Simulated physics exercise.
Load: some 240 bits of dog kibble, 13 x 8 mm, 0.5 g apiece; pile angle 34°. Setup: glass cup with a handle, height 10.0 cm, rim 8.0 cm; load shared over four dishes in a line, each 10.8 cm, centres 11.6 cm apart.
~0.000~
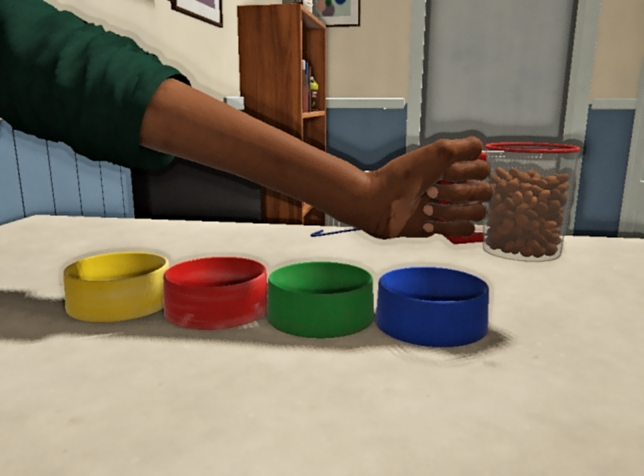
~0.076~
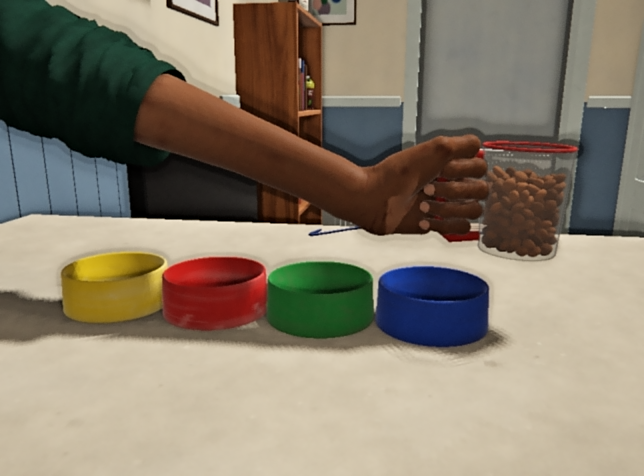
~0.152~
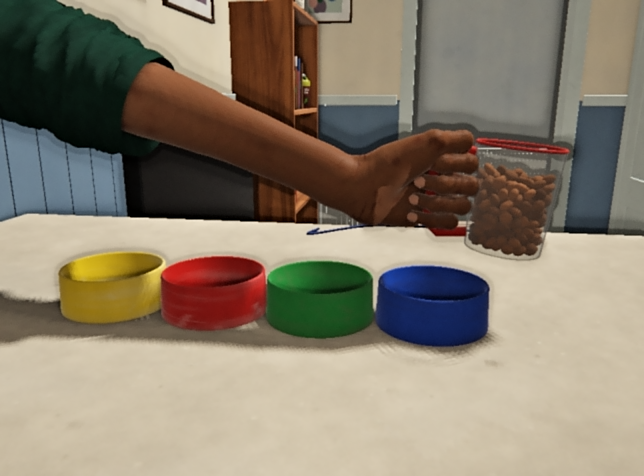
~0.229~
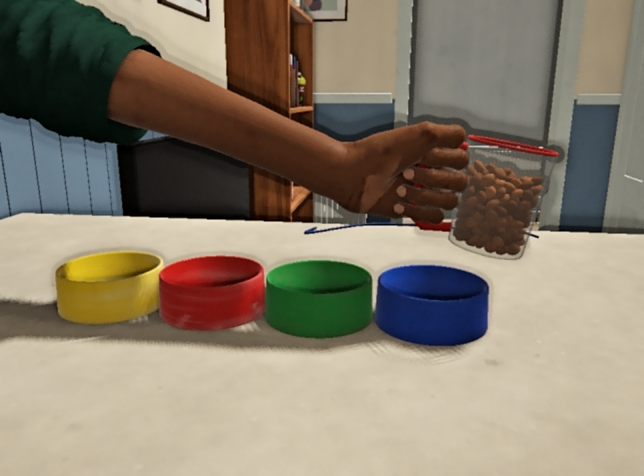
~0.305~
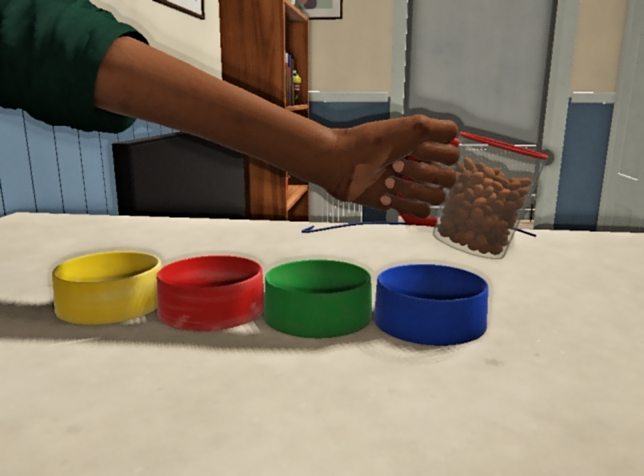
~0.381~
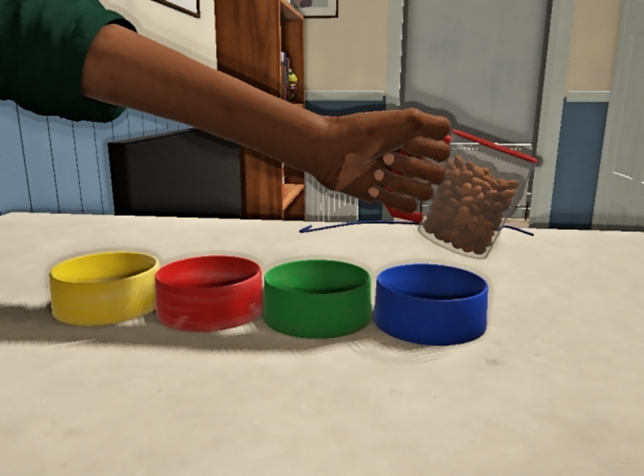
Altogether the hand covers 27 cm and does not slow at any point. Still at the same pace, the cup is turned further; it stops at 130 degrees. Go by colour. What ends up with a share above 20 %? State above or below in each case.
Outcome: Red: Ends up with a fifth or less, blue: Ends up with a fifth or less, green: Ends up with more than a fifth, yellow: Ends up with a fifth or less, counter: Ends up with a fifth or less.
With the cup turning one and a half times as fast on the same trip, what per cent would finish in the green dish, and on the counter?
In that case I'd put green at 90 and the counter at 0.
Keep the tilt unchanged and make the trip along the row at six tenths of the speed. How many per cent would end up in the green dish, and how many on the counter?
In that case: Green 50, and counter 10.
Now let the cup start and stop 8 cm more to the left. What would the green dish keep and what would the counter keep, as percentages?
Result - green 0 / counter 0.
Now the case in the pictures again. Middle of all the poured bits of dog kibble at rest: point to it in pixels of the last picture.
Centre at rest: Approx. (312, 294) px.
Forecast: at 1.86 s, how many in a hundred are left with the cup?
That would be some 95 per cent.
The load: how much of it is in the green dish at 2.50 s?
By that moment, around 100 percent has got there.
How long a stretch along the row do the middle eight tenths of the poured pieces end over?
I'd put it at close to 6 cm.
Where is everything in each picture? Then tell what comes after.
Cup at (526, 200), tilt 0 degrees, lip at (577, 148), moved 0.0 cm; middle of the pieces at (531, 213); blue dish at (433, 283); green dish at (321, 277); red dish at (216, 271); yellow dish at (117, 266), in the first picture.
Cup at (522, 200), tilt 1 degrees, lip at (574, 149), moved 0.4 cm; middle of the pieces at (527, 213), in the second picture.
Cup at (511, 198), tilt 5 degrees, lip at (566, 151), moved 1.4 cm; middle of the pieces at (514, 212), in the third picture.
Cup at (498, 197), tilt 10 degrees, lip at (555, 154), moved 2.6 cm; middle of the pieces at (500, 211), in the fourth picture.
Cup at (485, 196), tilt 14 degrees, lip at (545, 157), moved 3.7 cm; middle of the pieces at (486, 210), in the fifth picture.
Cup at (473, 195), tilt 19 degrees, lip at (534, 161), moved 4.9 cm; middle of the pieces at (473, 209); blue dish at (431, 281); green dish at (318, 276); red dish at (209, 271); yellow dish at (106, 267). The cup turns about 60 degrees a second and travels 15 cm a second, in the sixth picture.
Then, at 1.27 s, tilt 71 degrees; cup holds 100 %.
After 1.86 s, tilt 105 degrees; cup holds 95 %, green 5 %.
Then, at 2.50 s, tilt 130 degrees; cup holds 0 %, green 100 %.
At rest (2.8 s), red 0 %, blue 0 %, green 100 %, yellow 0 %, counter 0 %.
